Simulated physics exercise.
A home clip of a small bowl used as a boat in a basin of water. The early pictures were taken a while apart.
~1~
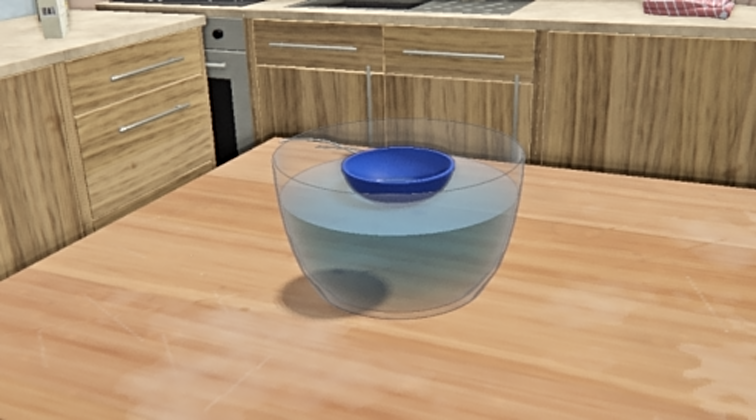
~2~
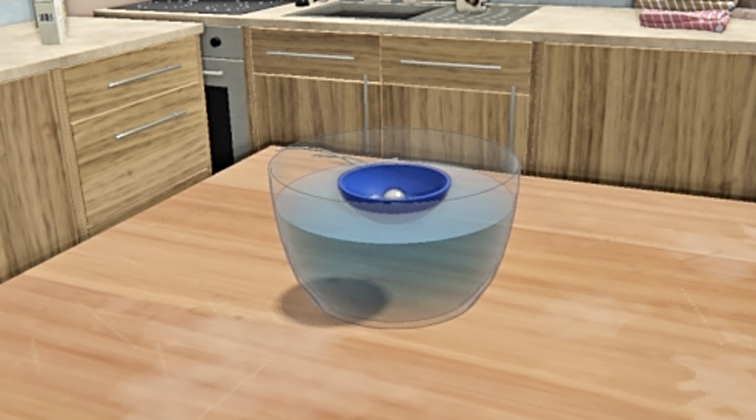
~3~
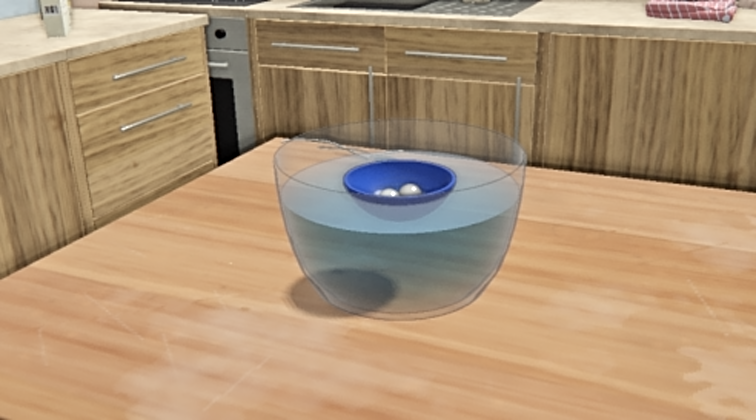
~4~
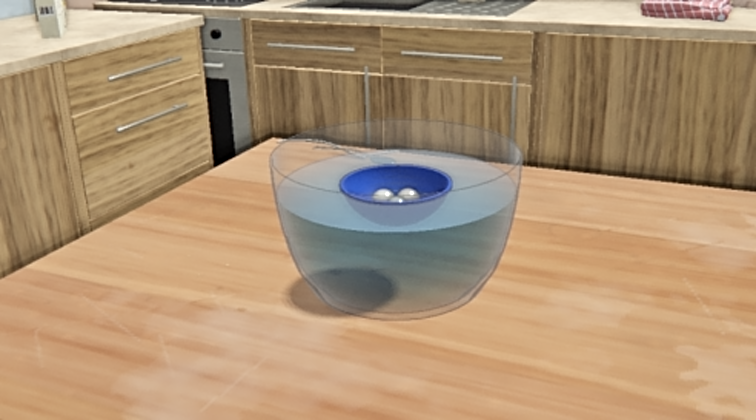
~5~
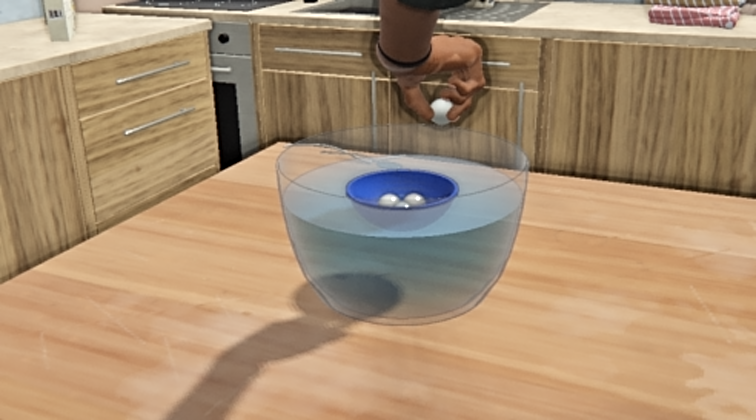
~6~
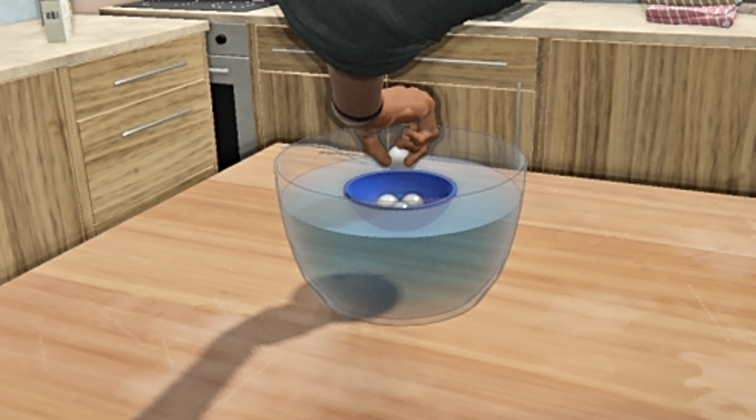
The video shows a small blue bowl floating in a clear basin of water on a wooden table, sitting lower as shiny balls appear inside it, then a hand bringing another ball down to just above the bowl.
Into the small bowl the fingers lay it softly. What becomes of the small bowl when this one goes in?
The small bowl fills and goes down.
Shortly, the steel ball is in and the small bowl dips.
Then, water pours in over its edge.
At the finish, the small bowl lies on the bottom with its load.
